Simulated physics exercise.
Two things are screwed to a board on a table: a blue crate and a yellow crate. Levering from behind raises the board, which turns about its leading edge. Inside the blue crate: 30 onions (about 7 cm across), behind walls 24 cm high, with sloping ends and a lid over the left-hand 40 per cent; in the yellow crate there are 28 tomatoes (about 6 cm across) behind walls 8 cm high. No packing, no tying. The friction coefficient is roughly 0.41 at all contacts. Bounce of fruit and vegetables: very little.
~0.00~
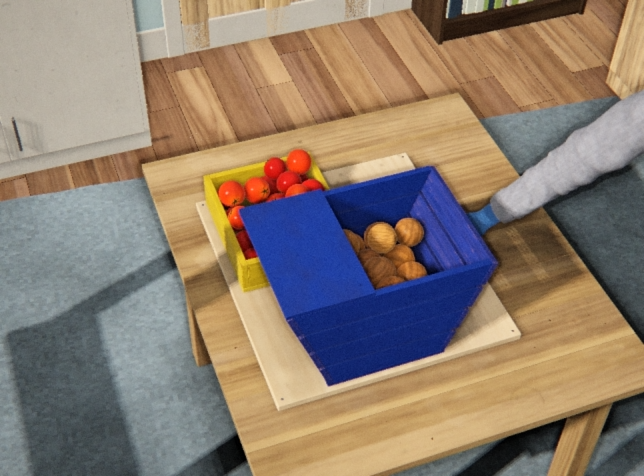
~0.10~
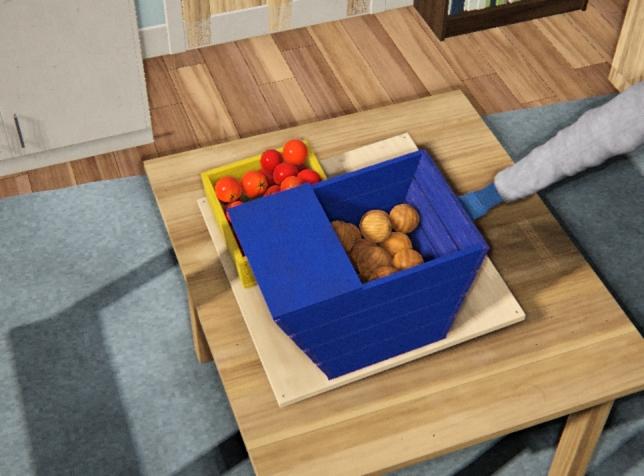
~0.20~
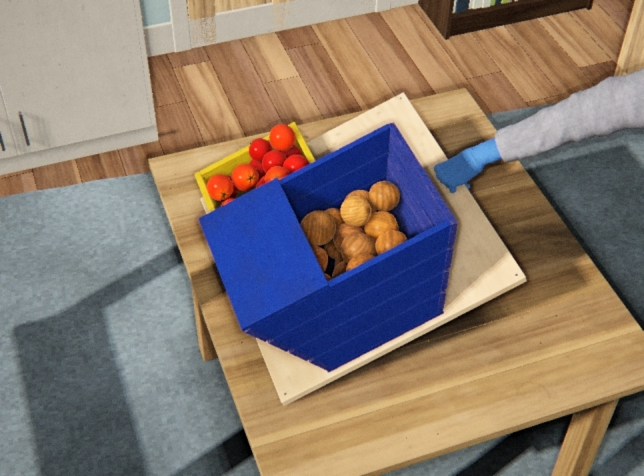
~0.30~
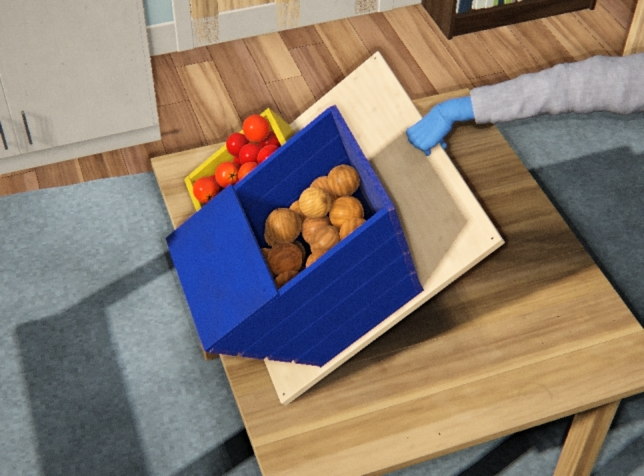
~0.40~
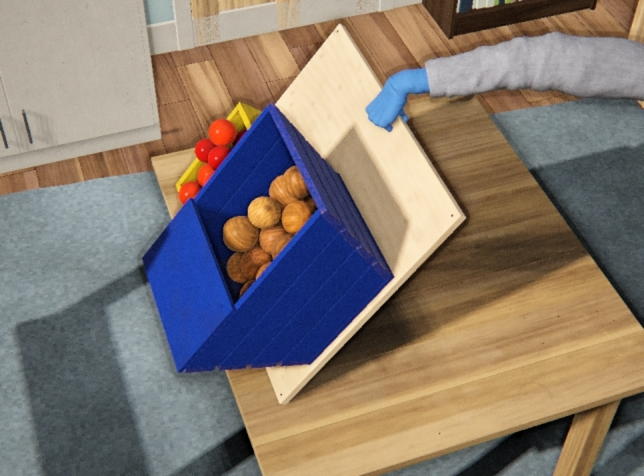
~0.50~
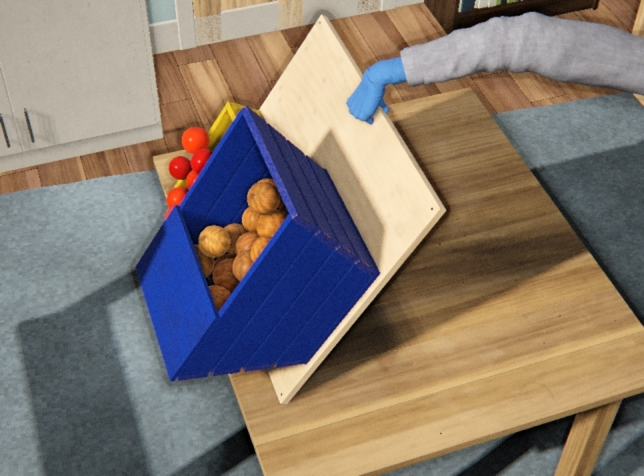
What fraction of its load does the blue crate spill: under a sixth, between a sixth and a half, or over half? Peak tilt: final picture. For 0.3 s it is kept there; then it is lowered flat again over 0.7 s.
Losses: Under one part in six.
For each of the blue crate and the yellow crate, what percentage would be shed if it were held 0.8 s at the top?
Blue crate 0%, yellow crate 50%.
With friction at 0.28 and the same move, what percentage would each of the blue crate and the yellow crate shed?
That would cost the blue crate 0 and the yellow crate 40 per cent of the load.
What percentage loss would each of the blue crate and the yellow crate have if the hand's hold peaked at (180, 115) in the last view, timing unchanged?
In that case blue crate sheds 30 percent of its load and yellow crate sheds 100 percent.
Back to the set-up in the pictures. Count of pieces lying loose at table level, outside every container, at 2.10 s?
Around 0 in all.
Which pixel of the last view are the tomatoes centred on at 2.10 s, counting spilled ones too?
(259, 332).
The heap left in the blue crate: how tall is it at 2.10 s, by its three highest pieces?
21 cm, more or less.
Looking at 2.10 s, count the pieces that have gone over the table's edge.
At that time, the count is near 14.
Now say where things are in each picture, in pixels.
In the first picture (we follow the rim corner now nearest the camera), blue crate at (292, 316); yellow crate (its farthest corner) at (305, 154); tilt 0°; nothing out yet.
The second picture shows blue crate at (279, 316); yellow crate at (302, 143); tilt 6°.
The third picture shows blue crate at (249, 326); tilt 20°.
The fourth picture shows blue crate at (212, 346); tilt 37°.
The fifth picture shows blue crate at (185, 366); tilt 51°.
The sixth picture shows blue crate at (177, 374); tilt 57°; nothing out yet.
After 0.76 s, tilt 57°; 0 of 30 out of the blue crate and 10 of 28 out of the yellow crate.
After 1.08 s, tilt 37°; 0 of 30 out of the blue crate and 14 of 28 out of the yellow crate.
After 1.53 s, tilt 0°; 0 of 30 out of the blue crate and 14 of 28 out of the yellow crate.
Outcome (at 2.10 s), 0 of 30 out of the blue crate and 14 of 28 out of the yellow crate. Asked share, 0 of 30, 0 per cent.
